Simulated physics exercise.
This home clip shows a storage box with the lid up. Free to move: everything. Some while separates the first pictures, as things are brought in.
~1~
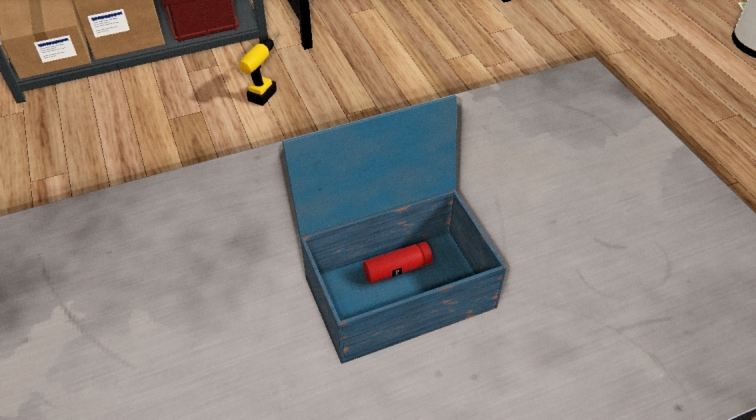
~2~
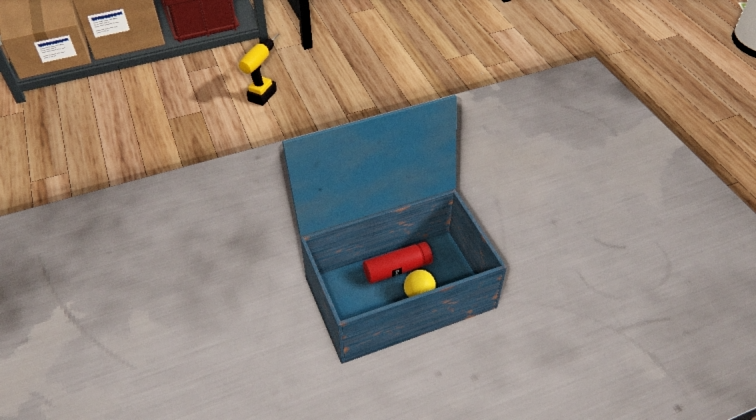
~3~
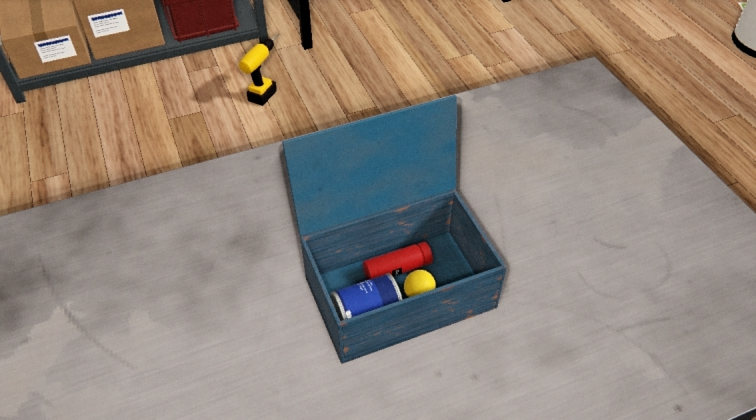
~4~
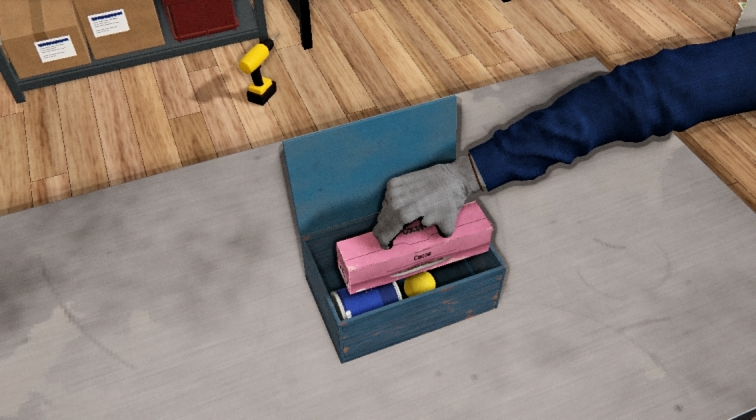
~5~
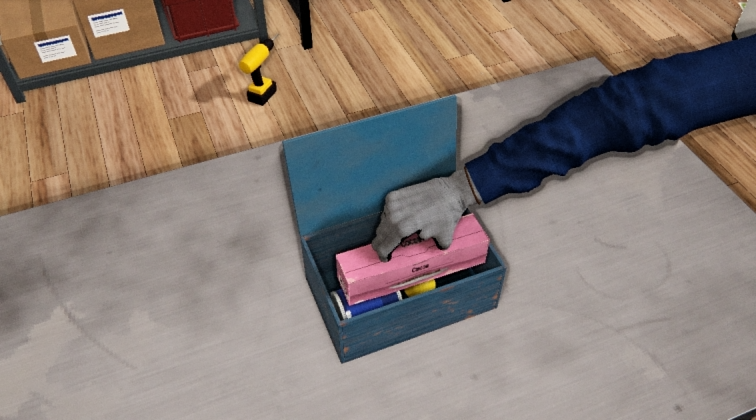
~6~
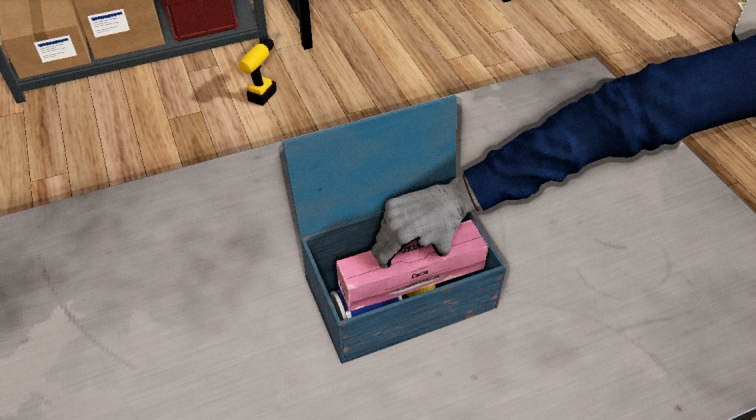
A blue storage box holding a red shaker gains a yellow ball and blue can before a gloved hand lowers a pink carton inside.
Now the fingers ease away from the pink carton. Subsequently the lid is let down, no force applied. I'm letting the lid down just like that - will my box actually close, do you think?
No, it won't close.
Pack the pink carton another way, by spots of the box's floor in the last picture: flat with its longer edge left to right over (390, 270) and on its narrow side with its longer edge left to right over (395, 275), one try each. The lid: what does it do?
In the first case it sits on the rim; in the second case it closes.
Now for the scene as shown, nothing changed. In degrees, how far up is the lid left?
Around 25 degrees.
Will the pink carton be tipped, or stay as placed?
Well, the pink carton ends up skewed.
Then, 0.80 s after the last picture, lid starting down; pink carton tipped 33° from how it was near (422, 277).
Then, 1.40 s after the last picture, lid 72° above the rim; pink carton tipped 33° from how it was near (422, 277).
Then, 1.70 s after the last picture, lid 48° above the rim; pink carton tipped 32° from how it was near (422, 277).
Then, 1.90 s after the last picture, lid 27° above the rim; pink carton tipped 32° from how it was near (422, 277).
At rest, lid 25° above the rim; left askew, pink carton; the other 3 in place. Seen from the same camera at the end, pink carton near (422, 277).
